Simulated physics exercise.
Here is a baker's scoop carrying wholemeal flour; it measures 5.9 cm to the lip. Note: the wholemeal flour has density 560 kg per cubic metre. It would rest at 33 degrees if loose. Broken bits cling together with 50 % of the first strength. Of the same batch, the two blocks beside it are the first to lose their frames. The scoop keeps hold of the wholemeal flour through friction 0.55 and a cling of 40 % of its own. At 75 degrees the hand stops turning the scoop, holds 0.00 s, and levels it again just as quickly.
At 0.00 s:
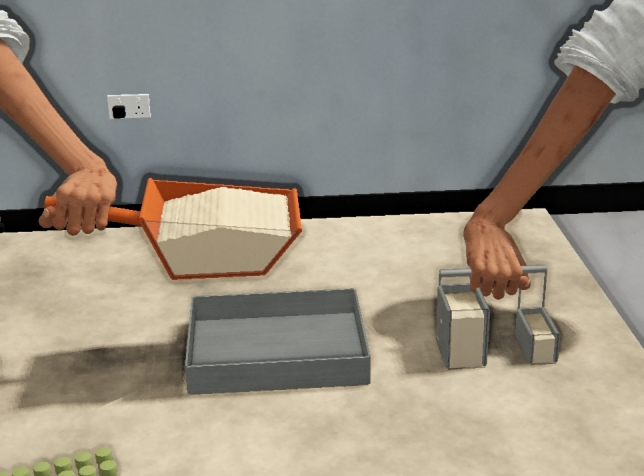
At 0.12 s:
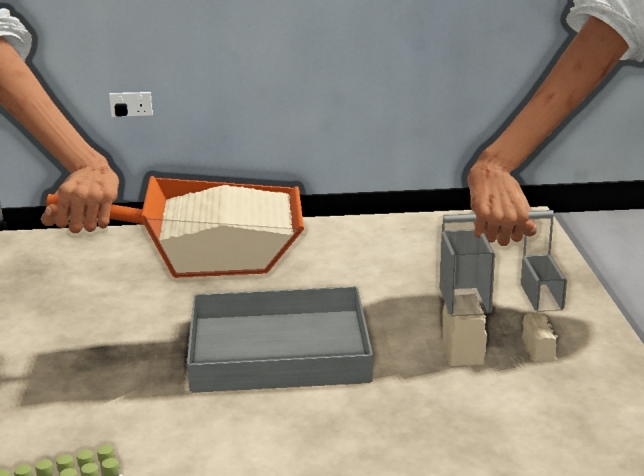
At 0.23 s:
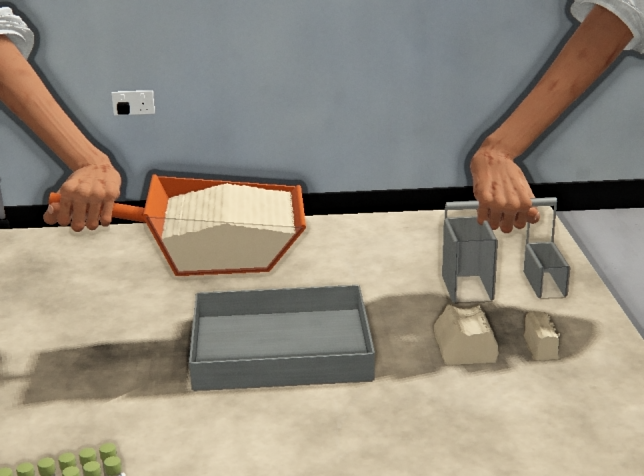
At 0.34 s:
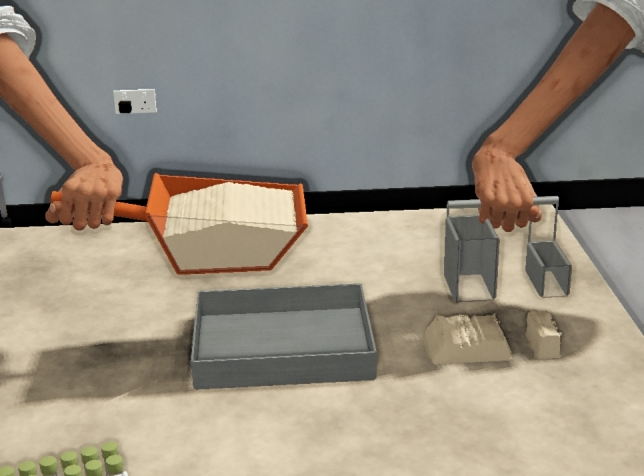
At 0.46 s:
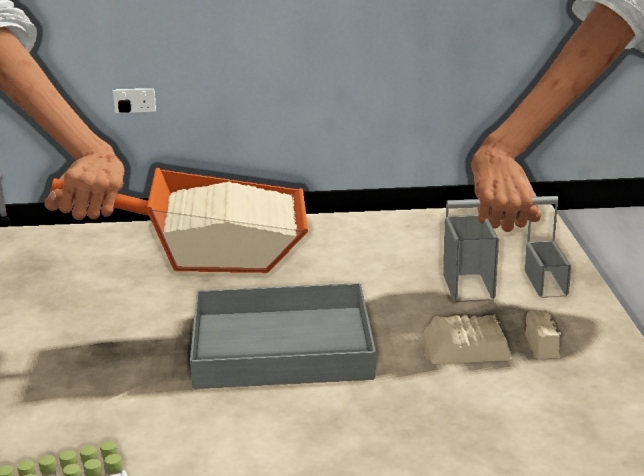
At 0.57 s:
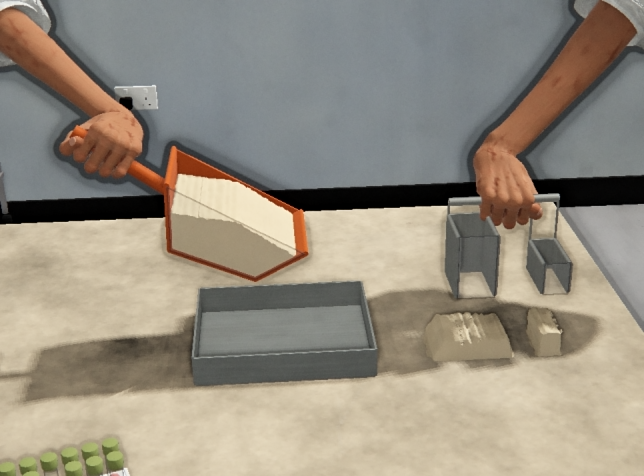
At first, one hand holds an orange scoop of pale flour level beside a gray tray, while another grips two joined metal molds around pale blocks. The right hand lifts the molds clear, and the taller block slumps into a low heap while the smaller stays about as high. Then the left hand tilts the scoop down to the right.
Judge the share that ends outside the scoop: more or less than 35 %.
The share that ends outside the scoop is more than 35 %.
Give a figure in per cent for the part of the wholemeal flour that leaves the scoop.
Roughly 50 percent.
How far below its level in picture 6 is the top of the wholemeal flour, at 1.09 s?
The gap comes to about 5.0 centimetres.
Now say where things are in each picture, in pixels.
In the first frame, lip at (297, 229), tilt 0 degrees; top of the wholemeal flour at (221, 228); blocks stand 8.2 cm, 3.9 cm (left to right).
In the second frame, lip at (299, 227), tilt 0 degrees; top of the wholemeal flour at (223, 226); blocks stand 7.7 cm, 3.9 cm (left to right).
In the third frame, lip at (301, 226), tilt 0 degrees; top of the wholemeal flour at (225, 224); blocks stand 5.5 cm, 3.9 cm (left to right).
In the fourth frame, lip at (303, 224), tilt 0 degrees; top of the wholemeal flour at (227, 223); blocks stand 3.9 cm, 3.9 cm (left to right).
In the fifth frame, lip at (303, 229), tilt 4 degrees; top of the wholemeal flour at (220, 223); blocks stand 3.8 cm, 3.9 cm (left to right).
In the sixth frame, lip at (304, 252), tilt 24 degrees; top of the wholemeal flour at (172, 214); blocks stand 3.8 cm, 3.9 cm (left to right).
After 0.81 s, the scoop is at 70 degrees and 0 % has left it.
After 1.09 s, the scoop is at 53 degrees and 42 % has left it.
After 1.37 s, the scoop is at 2 degrees and 48 % has left it.
After 1.65 s, the scoop is at 0 degrees and 48 % has left it.
After 1.76 s, at the end, the scoop is at 0 degrees and 48 % has left it.
